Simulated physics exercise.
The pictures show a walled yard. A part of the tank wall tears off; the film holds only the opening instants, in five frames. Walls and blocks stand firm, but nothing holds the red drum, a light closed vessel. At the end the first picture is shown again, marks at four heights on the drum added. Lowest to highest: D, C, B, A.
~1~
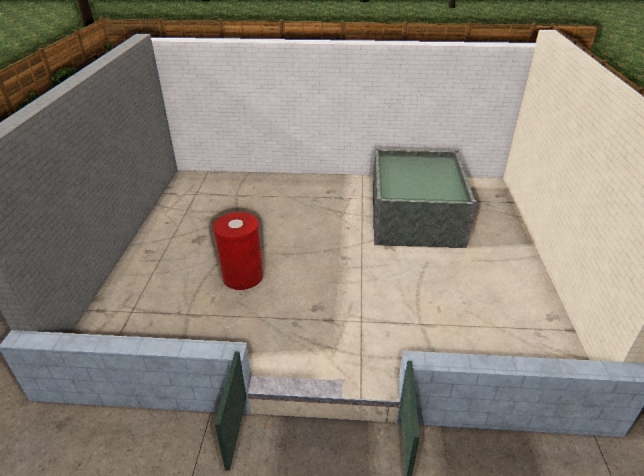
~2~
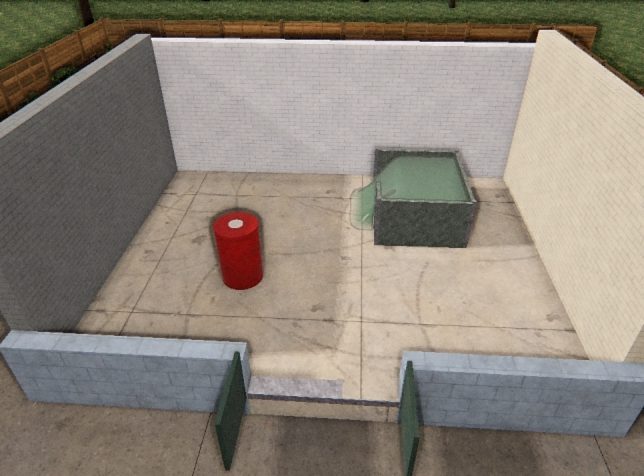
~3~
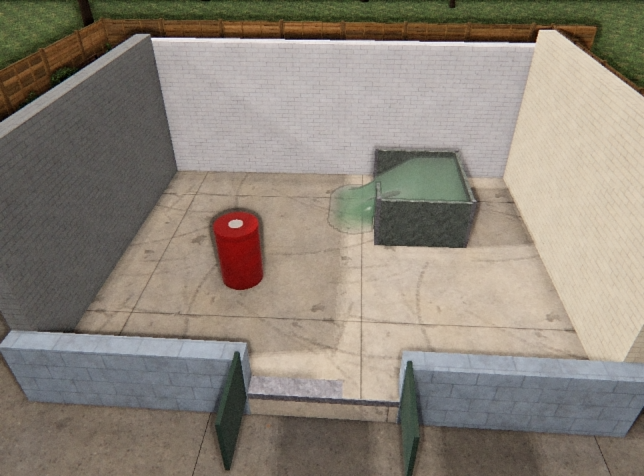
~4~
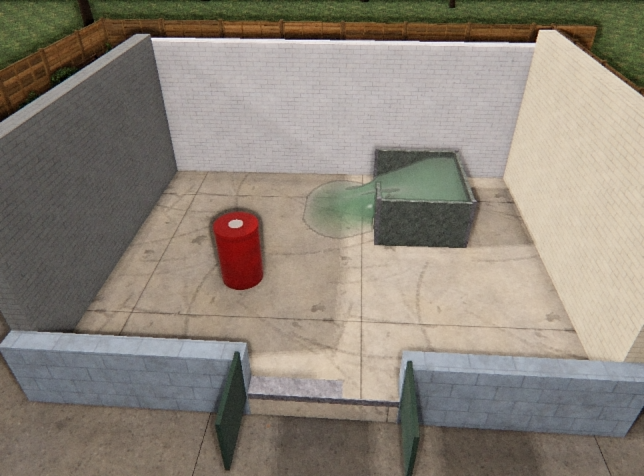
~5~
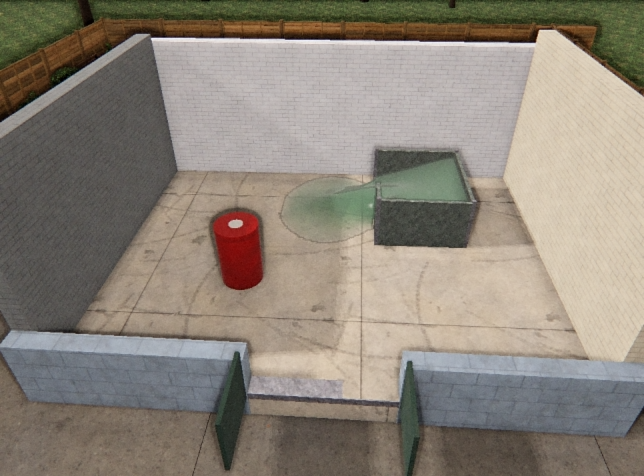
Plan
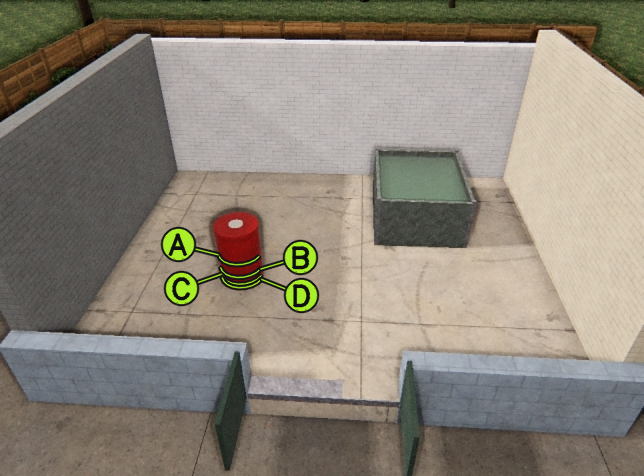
A walled yard with a pale concrete floor is seen from above its open front, with grass and a wooden border behind. A red drum stands left of centre between grey, white and cream walls, a dark tank of green liquid sits at the back right, and two green gate leaves stand open between low bluish walls. Liquid pours from the tank's left side and spreads leftward across the floor, while the camera stays still.
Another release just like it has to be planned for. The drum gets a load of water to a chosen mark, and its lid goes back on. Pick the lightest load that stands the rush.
Mark C just does it.
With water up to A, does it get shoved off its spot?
No, not at all.
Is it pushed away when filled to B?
No.
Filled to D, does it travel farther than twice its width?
No.
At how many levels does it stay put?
Three of the four.
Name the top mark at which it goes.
That would be D.
In lime, A at (235, 264); B at (237, 277); C at (238, 284); D at (238, 287); from the bottom up D, C, B, A.
With A, it does not move.
With B, it does not move.
With C, it does not move.
With D, it is pushed about its own width away.
